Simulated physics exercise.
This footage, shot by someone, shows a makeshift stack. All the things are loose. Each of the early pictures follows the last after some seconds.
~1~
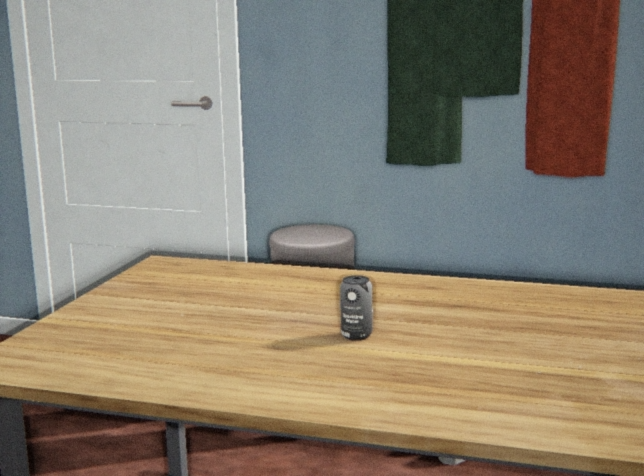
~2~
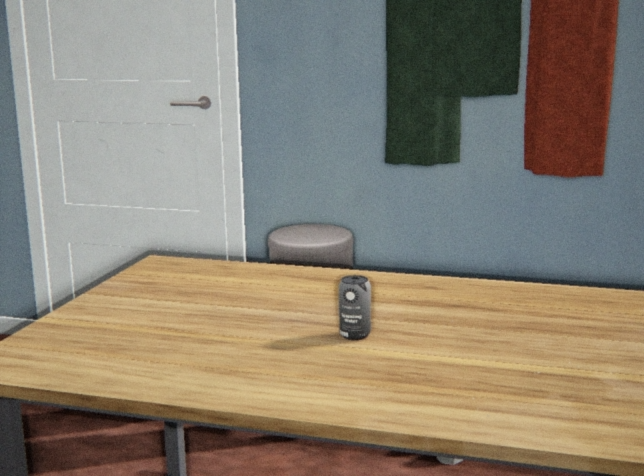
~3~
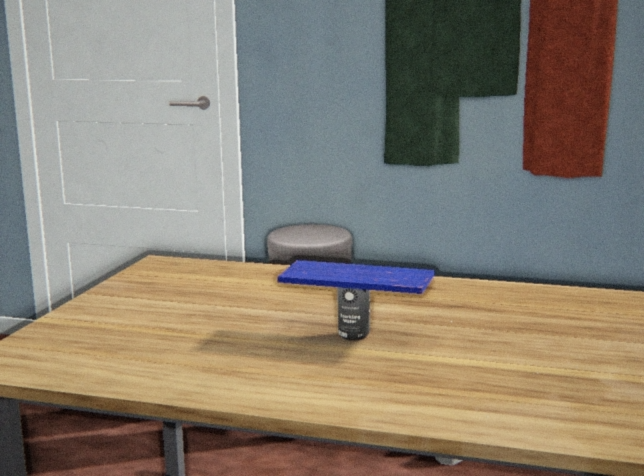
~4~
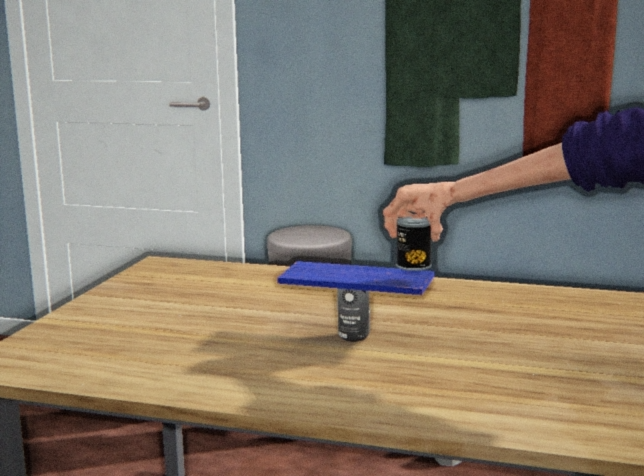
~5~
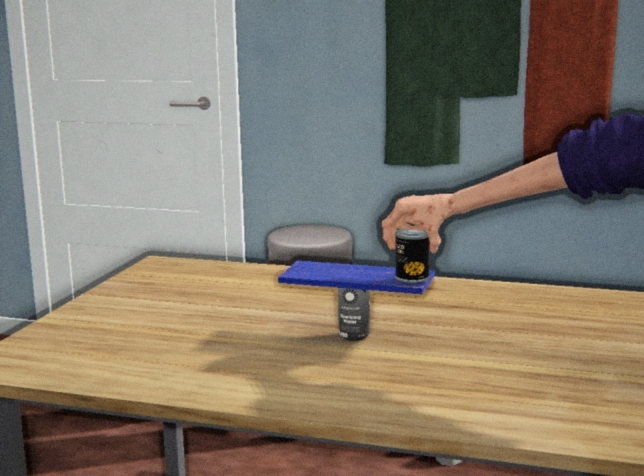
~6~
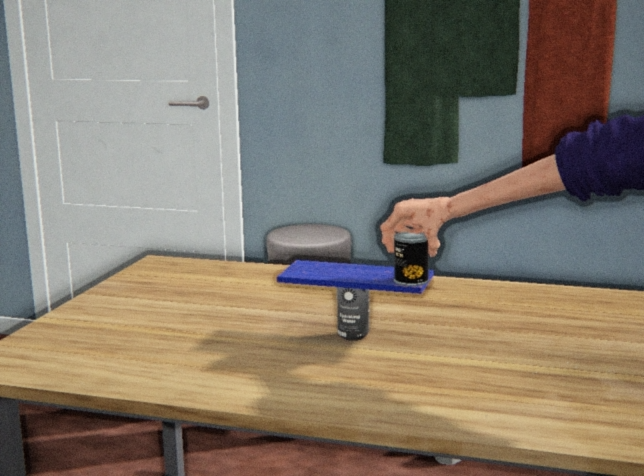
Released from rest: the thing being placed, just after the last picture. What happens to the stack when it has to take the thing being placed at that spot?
The result is a spill.
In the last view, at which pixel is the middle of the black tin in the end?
Roughly at pixel (453, 341).
Then, 0.30 s after the last picture, black tin now fallen; blue board tipped 48° from how it was.
Then, 0.40 s after the last picture, blue board tipped 72° from how it was.
Then, 0.60 s after the last picture, blue board tipped 74° from how it was.
Then, 1.00 s after the last picture, blue board tipped 44° from how it was.
At rest, fallen, black tin; tipped over in the stack, blue board; grey can in place. Seen from the same camera at the end, black tin near (452, 341). The stack comes apart.
